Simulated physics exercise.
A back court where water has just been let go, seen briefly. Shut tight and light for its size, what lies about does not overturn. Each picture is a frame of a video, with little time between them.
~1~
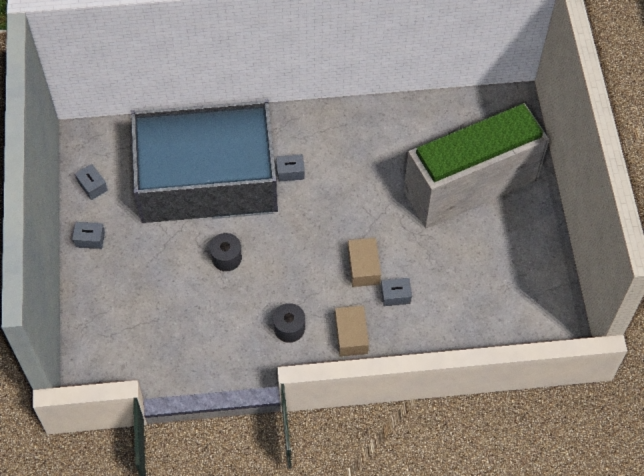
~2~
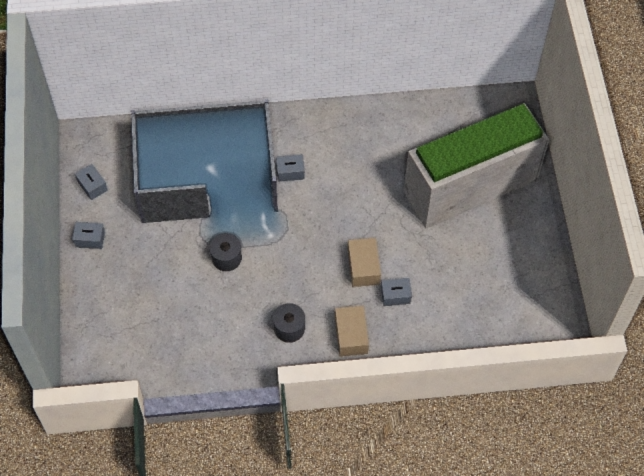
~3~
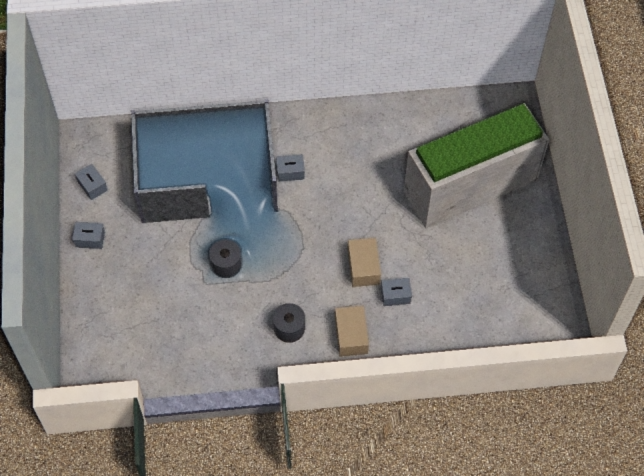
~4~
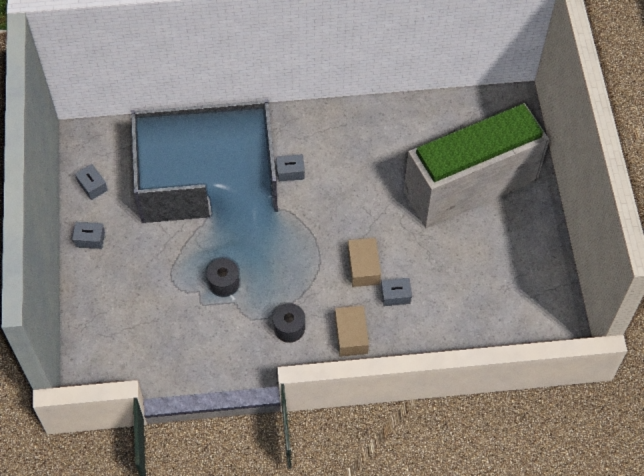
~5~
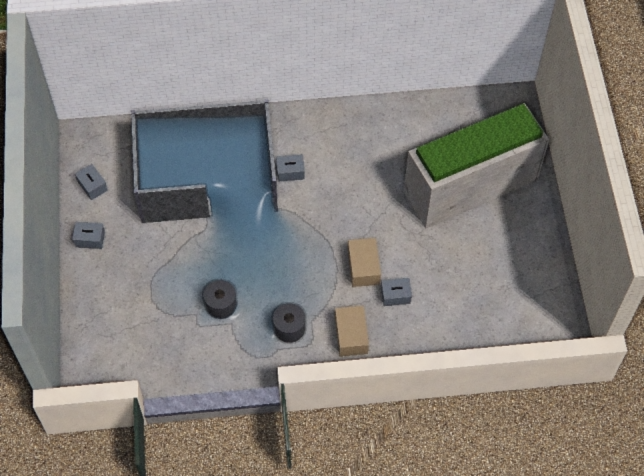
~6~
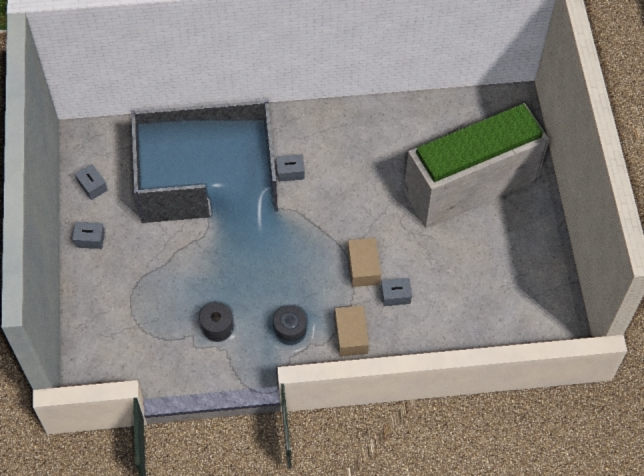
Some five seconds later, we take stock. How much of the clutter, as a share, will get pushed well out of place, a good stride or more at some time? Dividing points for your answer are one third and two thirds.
Answer: A share between one and two thirds.
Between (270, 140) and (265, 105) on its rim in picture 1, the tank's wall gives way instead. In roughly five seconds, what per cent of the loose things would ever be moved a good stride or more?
Roughly 10 %.
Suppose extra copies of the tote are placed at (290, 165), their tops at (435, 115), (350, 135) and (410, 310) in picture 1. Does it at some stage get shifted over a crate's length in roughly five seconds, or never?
Here's how it goes: Never gets far, never gets far, and lastly sent far off.
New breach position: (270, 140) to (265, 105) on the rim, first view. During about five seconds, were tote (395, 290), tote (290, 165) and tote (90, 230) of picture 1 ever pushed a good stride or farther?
Results in order: Stayed short / cleared that distance / stayed short.
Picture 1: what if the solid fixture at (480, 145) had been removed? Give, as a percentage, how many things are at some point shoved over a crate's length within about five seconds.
Close to 60 percent, I'd say.
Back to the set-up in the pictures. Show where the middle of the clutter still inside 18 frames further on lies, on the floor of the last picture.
Somewhere near (320, 248) in the last view.
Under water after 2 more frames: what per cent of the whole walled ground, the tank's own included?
Estimate: Near 30 %.
A moment on, 2 of 8 are well off their spots; 0 afloat.
Next, 4 of 8 are well off their spots; 0 afloat.
Later, 5 of 8 are well off their spots; 0 afloat.
In the end, 5 of 8 are well off their spots, and 5 have been at some point; 0 afloat.
